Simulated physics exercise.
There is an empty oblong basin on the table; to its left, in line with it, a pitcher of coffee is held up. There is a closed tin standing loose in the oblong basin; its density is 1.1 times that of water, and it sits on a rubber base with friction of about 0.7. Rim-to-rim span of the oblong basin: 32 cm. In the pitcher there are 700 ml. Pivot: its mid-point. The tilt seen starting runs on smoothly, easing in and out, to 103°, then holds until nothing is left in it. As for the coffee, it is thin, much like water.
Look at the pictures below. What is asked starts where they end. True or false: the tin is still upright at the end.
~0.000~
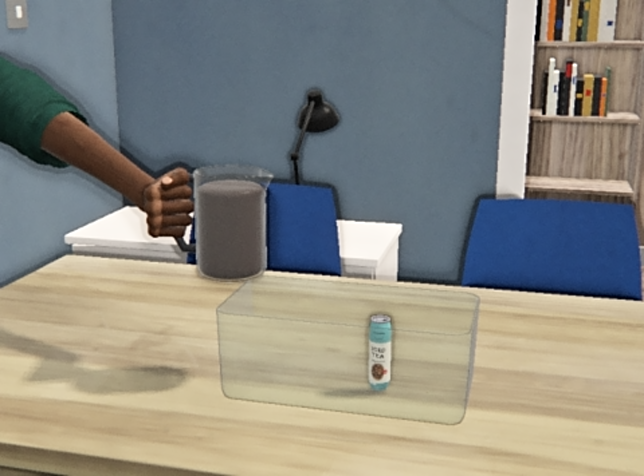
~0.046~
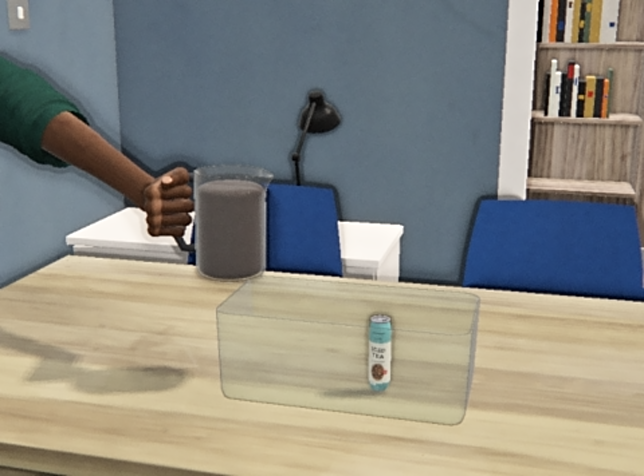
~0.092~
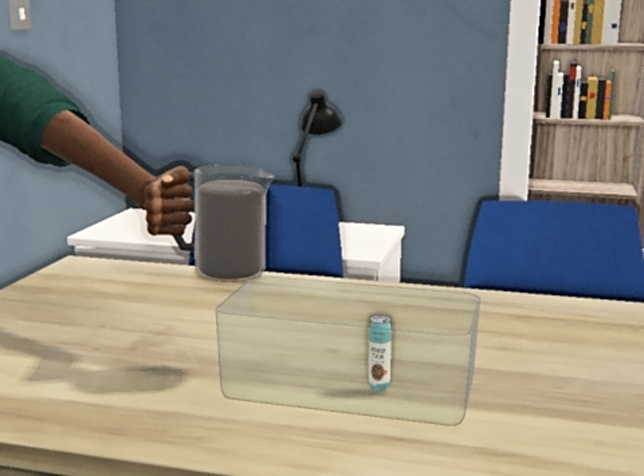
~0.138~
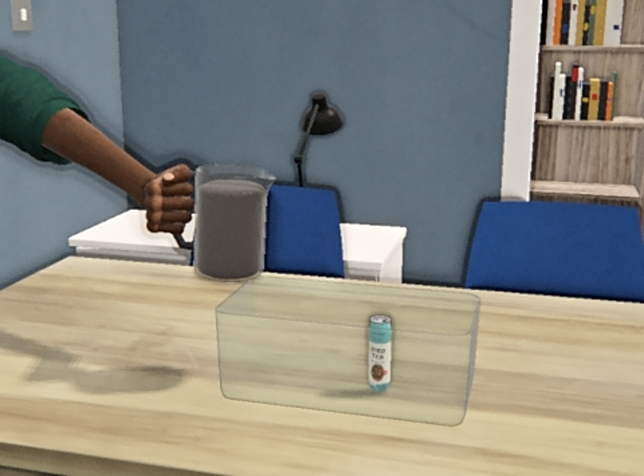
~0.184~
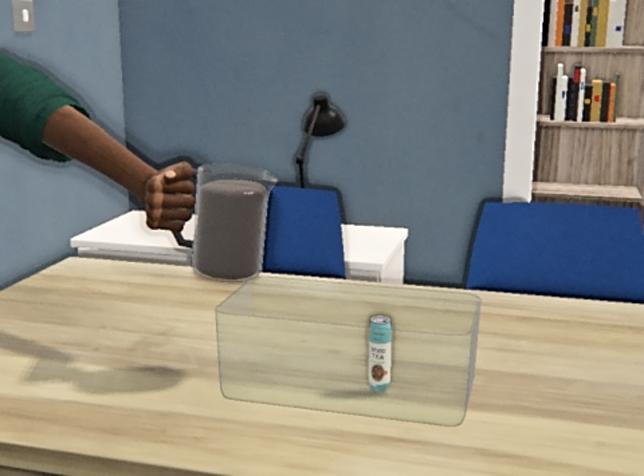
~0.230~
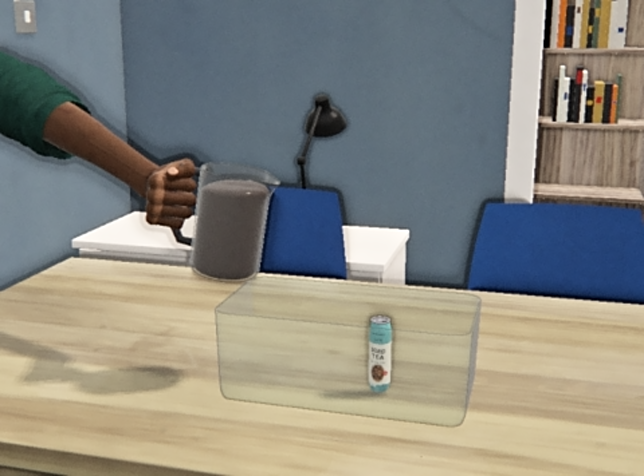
True.
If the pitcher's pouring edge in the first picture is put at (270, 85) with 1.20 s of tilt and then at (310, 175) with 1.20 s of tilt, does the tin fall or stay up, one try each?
First it tips over; then it tips over.
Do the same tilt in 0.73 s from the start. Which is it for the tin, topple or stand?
Then the tin does not tip.
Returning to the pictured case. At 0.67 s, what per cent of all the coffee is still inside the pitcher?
About 90 percent.
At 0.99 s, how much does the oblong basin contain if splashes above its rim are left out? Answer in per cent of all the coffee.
That comes to about 38 percent.
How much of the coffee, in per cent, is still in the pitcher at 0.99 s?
About 46 % is still there.
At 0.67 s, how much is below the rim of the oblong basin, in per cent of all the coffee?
2 %, give or take.
After 0.67 s the tilt is 61° and 90 per cent is still to pour; the tin stands where it began.
After 0.99 s the tilt is 96° and 47 per cent is still to pour; the tin stands where it began.
After 1.33 s the tilt is 103° and 7 per cent is still to pour; the tin stands where it began.
After 1.70 s the tilt is 103° and 0 per cent is still to pour; the tin stands where it began.
In the end the tin stands where it began.
